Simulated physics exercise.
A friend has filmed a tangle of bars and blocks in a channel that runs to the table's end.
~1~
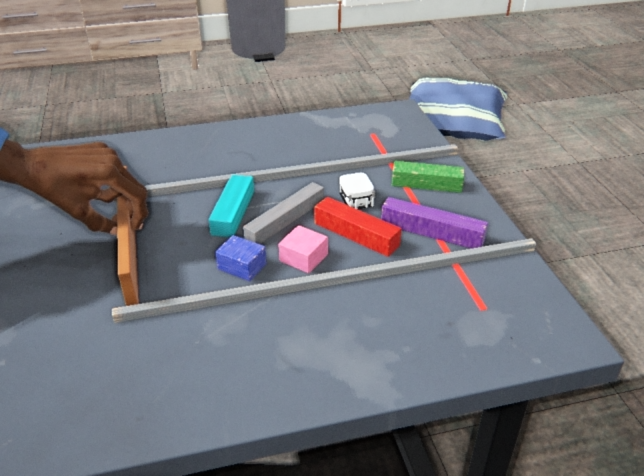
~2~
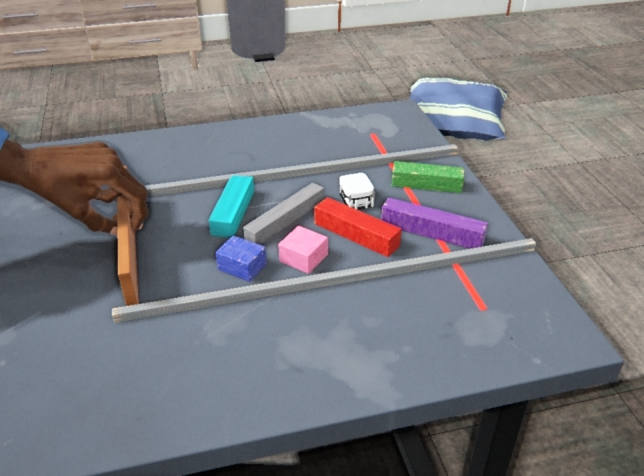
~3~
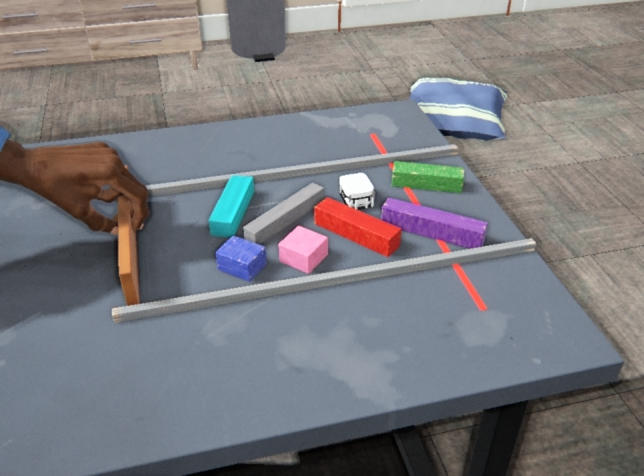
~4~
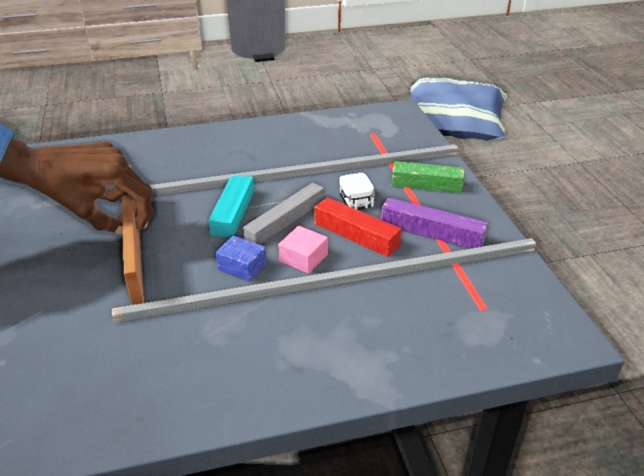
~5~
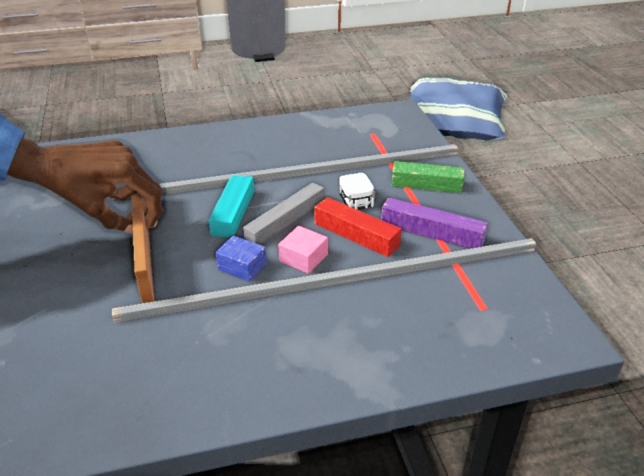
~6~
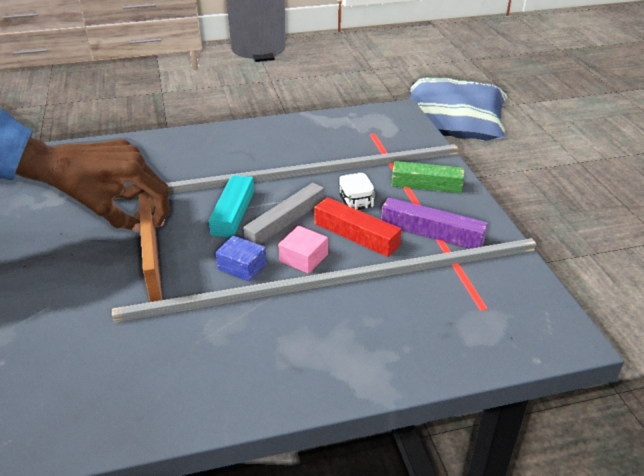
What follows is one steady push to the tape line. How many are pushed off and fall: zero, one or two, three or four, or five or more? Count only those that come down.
The number that fall off is one or two.
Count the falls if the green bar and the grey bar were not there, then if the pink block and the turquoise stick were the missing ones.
The counts: 0 and 0.
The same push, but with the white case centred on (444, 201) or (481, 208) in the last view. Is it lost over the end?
Place by place, it tumbles off; drops off.
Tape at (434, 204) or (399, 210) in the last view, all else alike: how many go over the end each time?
The counts: 3 and 0.
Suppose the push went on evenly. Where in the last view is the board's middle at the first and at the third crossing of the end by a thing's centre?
Its middle is around (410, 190) and later (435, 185).
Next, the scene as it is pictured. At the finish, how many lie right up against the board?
2 of them.
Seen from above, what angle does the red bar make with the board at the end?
Roughly 20° out of line.
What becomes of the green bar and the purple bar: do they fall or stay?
The green bar holds on, the purple bar goes over.
Early on, none off yet; green bar at rest near (428, 177); purple bar at rest near (433, 224); white case at rest near (356, 192).
Finally, the number that fall off is one or two; lost, purple bar.
